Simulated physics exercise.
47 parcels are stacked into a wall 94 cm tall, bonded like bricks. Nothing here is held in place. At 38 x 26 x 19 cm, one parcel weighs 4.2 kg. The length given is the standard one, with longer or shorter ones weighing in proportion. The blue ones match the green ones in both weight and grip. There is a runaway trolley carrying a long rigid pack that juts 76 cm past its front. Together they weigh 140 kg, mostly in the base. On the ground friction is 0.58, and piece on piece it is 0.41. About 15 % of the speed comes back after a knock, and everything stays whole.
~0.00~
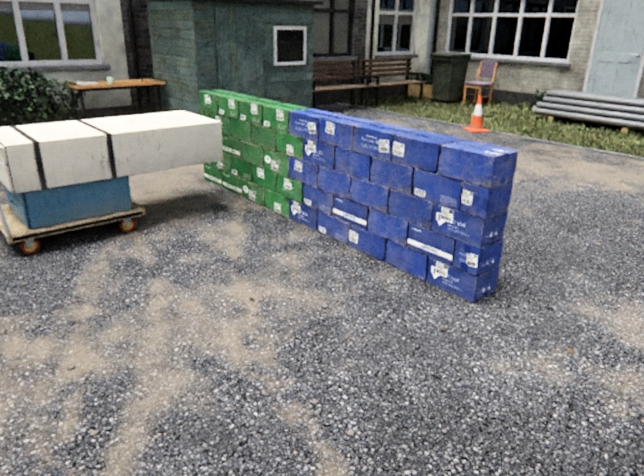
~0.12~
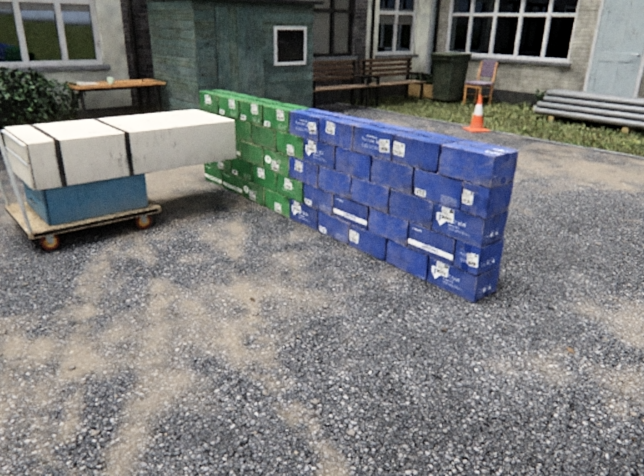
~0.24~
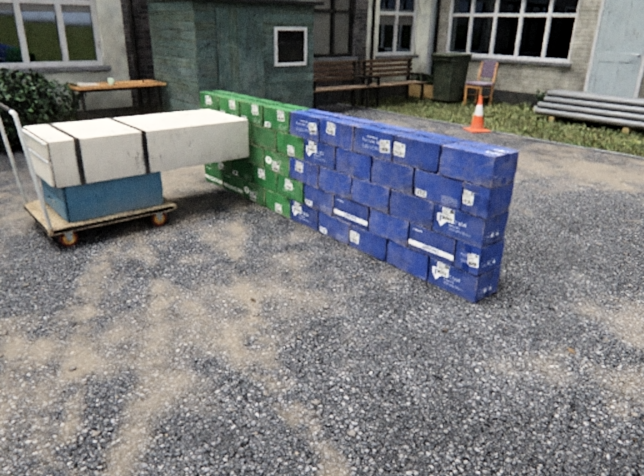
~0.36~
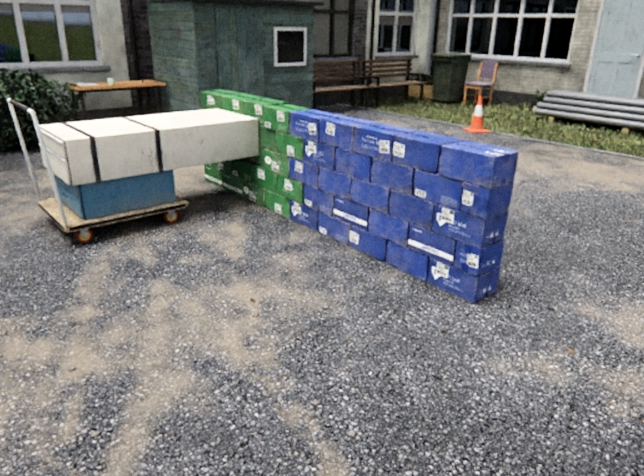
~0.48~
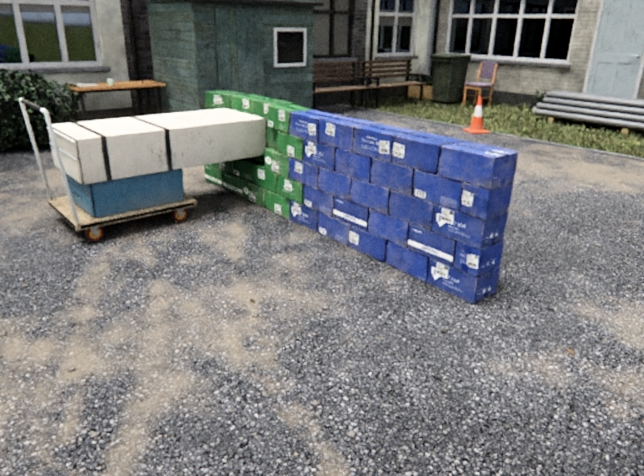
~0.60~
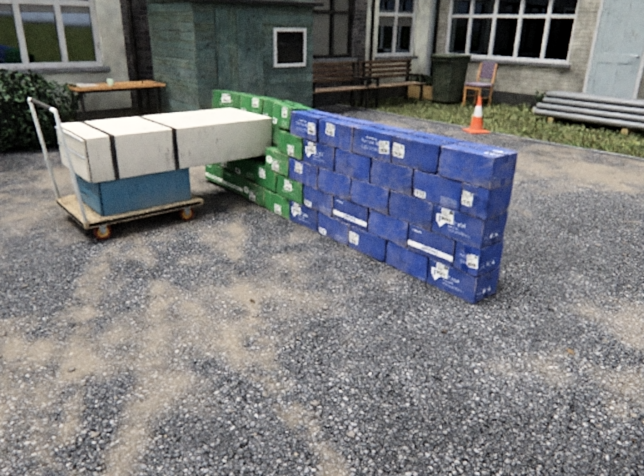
The clip opens on a paved yard where a cart carrying long white blocks on a blue box rolls rightward toward a wall of green and blue parcels. The front of the white load reaches the green section and pushes in, shifting and slightly tilting green parcels while the blue section stays still.
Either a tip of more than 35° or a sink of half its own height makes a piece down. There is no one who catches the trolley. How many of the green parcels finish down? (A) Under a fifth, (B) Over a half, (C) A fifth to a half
B.
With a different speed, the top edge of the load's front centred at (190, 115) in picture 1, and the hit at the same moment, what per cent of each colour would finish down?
Down at the end: Blue 0 per cent, green 60 per cent.
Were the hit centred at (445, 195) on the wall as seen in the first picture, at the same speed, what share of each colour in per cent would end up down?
That would leave blue at 40 % and green at 0 %.
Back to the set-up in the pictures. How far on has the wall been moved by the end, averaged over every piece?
Roughly 20 cm.
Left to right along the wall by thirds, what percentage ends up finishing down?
I'd put it at 70 % left, 10 % middle and 0 % right.
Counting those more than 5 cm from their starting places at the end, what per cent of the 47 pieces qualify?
Result: 30 per cent.
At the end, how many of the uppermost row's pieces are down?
The number comes to 4.
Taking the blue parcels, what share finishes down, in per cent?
The blue group ends with 0% down.
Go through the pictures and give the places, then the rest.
In the first frame (each place is the centre of the face we see best), load (216, 134) 34 cm short of the wall; top green parcel (275, 119); top blue parcel (464, 166); all as stacked.
Load (230, 133) 20 cm short of the wall; top green parcel (275, 119), in the second frame.
Load (243, 132) 7 cm short of the wall; top green parcel (275, 120), in the third frame.
Load (253, 131) 39 mm into the wall's line; top green parcel (276, 120); 9 have shifted, in the fourth frame.
Load (261, 130) 12 cm into the wall's line; top green parcel (277, 119) moved 33 mm; 13 have shifted, in the fifth frame.
Load (267, 130) 19 cm into the wall's line; top green parcel (281, 116) tilted 7°; top blue parcel (464, 167); 19 have shifted, in the sixth frame.
By 0.72 s, load 24 cm past the wall's line, still rolling; none of the 22 green parcels down (0 of 47 in all colours); top green parcel tilted 16°.
By 0.90 s, load 30 cm past the wall's line, still rolling; 12 of the 22 green parcels down (12 of 47 in all colours); top green parcel tilted 38°, 8 cm lower.
By 1.08 s, load 37 cm past the wall's line, still rolling; 13 of the 22 green parcels down (13 of 47 in all colours); top green parcel tilted 72°, 38 cm lower.
By 1.34 s, load 45 cm past the wall's line, still rolling; 13 of the 22 green parcels down (13 of 47 in all colours); top green parcel on its side.
When it is over (1.9 s), load 57 cm past the wall's line, still rolling; 13 of the 22 green parcels down (13 of 47 in all colours); top green parcel on its side; top blue parcel unmoved. That is 59 per cent. In pixels of the last frame, middles, top green parcel near (367, 191), top blue parcel near (477, 164).
